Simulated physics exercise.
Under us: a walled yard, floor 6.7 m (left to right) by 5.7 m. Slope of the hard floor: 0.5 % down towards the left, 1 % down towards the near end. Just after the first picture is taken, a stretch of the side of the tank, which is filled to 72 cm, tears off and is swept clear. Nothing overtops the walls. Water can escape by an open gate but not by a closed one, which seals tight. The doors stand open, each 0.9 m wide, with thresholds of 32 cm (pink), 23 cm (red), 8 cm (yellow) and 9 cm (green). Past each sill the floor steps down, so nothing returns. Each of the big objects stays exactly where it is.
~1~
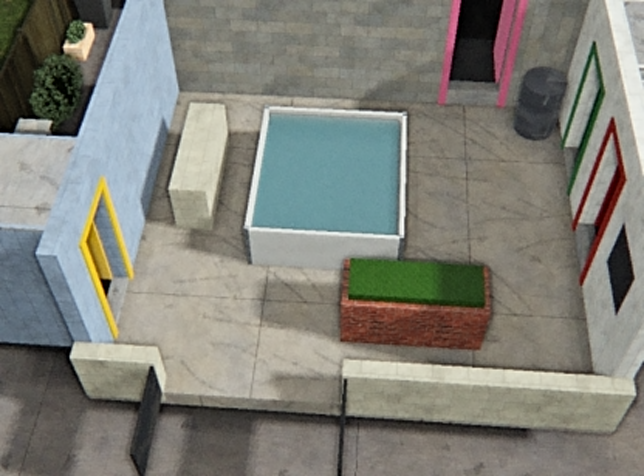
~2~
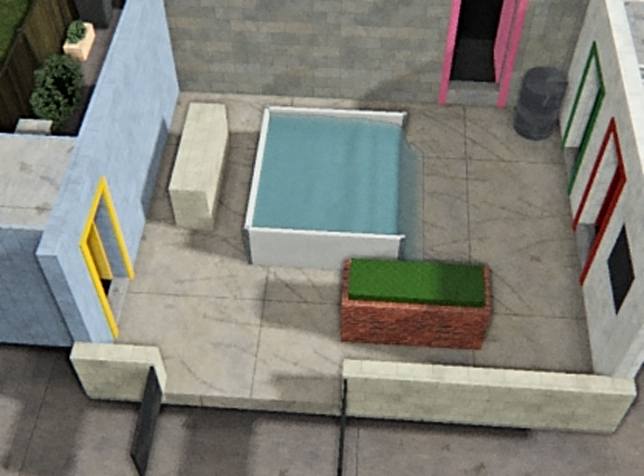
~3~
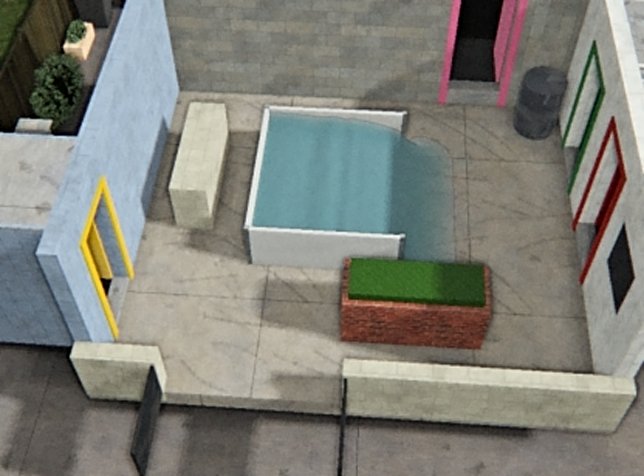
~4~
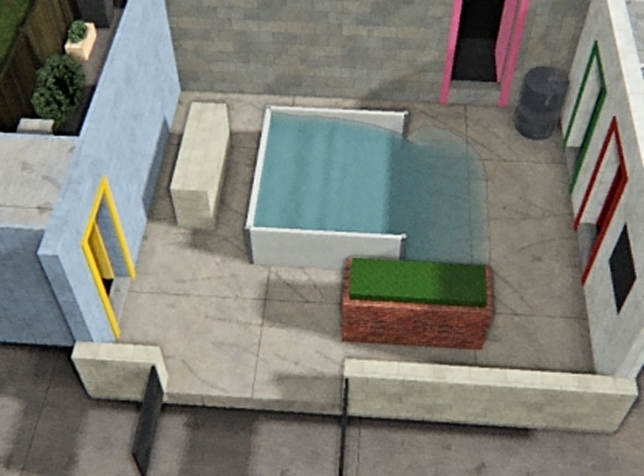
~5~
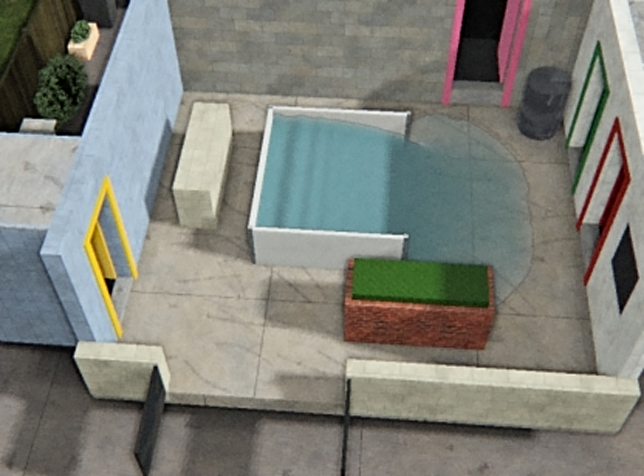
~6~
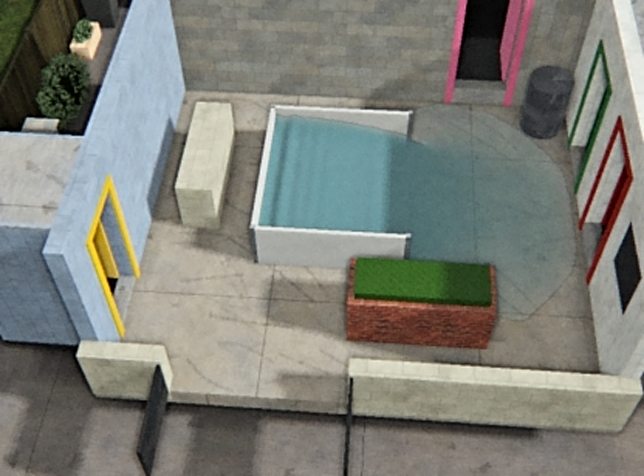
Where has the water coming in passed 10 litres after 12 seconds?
Outcome: At the pink door I expect the water to hold within the limit. At the red door I expect the water to rise above the limit. At the yellow door I expect the water to rise above the limit. At the green door I expect the water to rise above the limit.
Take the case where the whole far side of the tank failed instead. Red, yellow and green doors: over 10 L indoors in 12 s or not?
Door by door - red: Within bounds, yellow: Out of bounds, green: Out of bounds.
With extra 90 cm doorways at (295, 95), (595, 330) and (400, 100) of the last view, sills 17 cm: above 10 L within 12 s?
The first one doesn't reach it, the second one exceeds it, and the third one doesn't reach it.
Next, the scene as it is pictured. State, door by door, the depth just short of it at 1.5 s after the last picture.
Pink 17 cm, red 40 cm, yellow 0 cm, green 36 cm.
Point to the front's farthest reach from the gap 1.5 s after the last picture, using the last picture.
Somewhere about (593, 403).
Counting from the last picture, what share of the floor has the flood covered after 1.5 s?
I'd say around 40 % is wet.
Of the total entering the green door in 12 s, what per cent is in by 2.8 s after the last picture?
By that time, around 85 per cent.
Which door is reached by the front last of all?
It's the yellow door.
Then, 0.7 s after the last picture water covers 35 % of the floor and is deepest (44 cm) near (570, 223); pink door 10 cm at the sill, 0 L in, red door 41 cm at the sill, 34 L in, yellow door not reached, green door 30 cm at the sill, 68 L in.
Then, 1.5 s after the last picture water covers 40 % of the floor and is deepest (50 cm) near (557, 117); pink door 17 cm at the sill, 0 L in, red door 40 cm at the sill, 108 L in, yellow door not reached, green door 36 cm at the sill, 221 L in.
Then, 2.8 s after the last picture water covers 55 % of the floor and is deepest (34 cm) near (593, 403); pink door 17 cm at the sill, 0 L in, red door 23 cm at the sill, 165 L in, yellow door not reached, green door 26 cm at the sill, 430 L in.
Then, 6.3 s after the last picture water covers 90 % of the floor and is deepest (17 cm) near (162, 184); pink door 7 cm at the sill, 0 L in, red door 13 cm at the sill, 168 L in, yellow door 11 cm at the sill, 24 L in, green door 7 cm at the sill, 507 L in.
Then, 11.3 s after the last picture water covers 95 % of the floor and is deepest (13 cm) near (231, 171); pink door 4 cm at the sill, 0 L in, red door 6 cm at the sill, 168 L in, yellow door 10 cm at the sill, 78 L in, green door 4 cm at the sill, 507 L in.
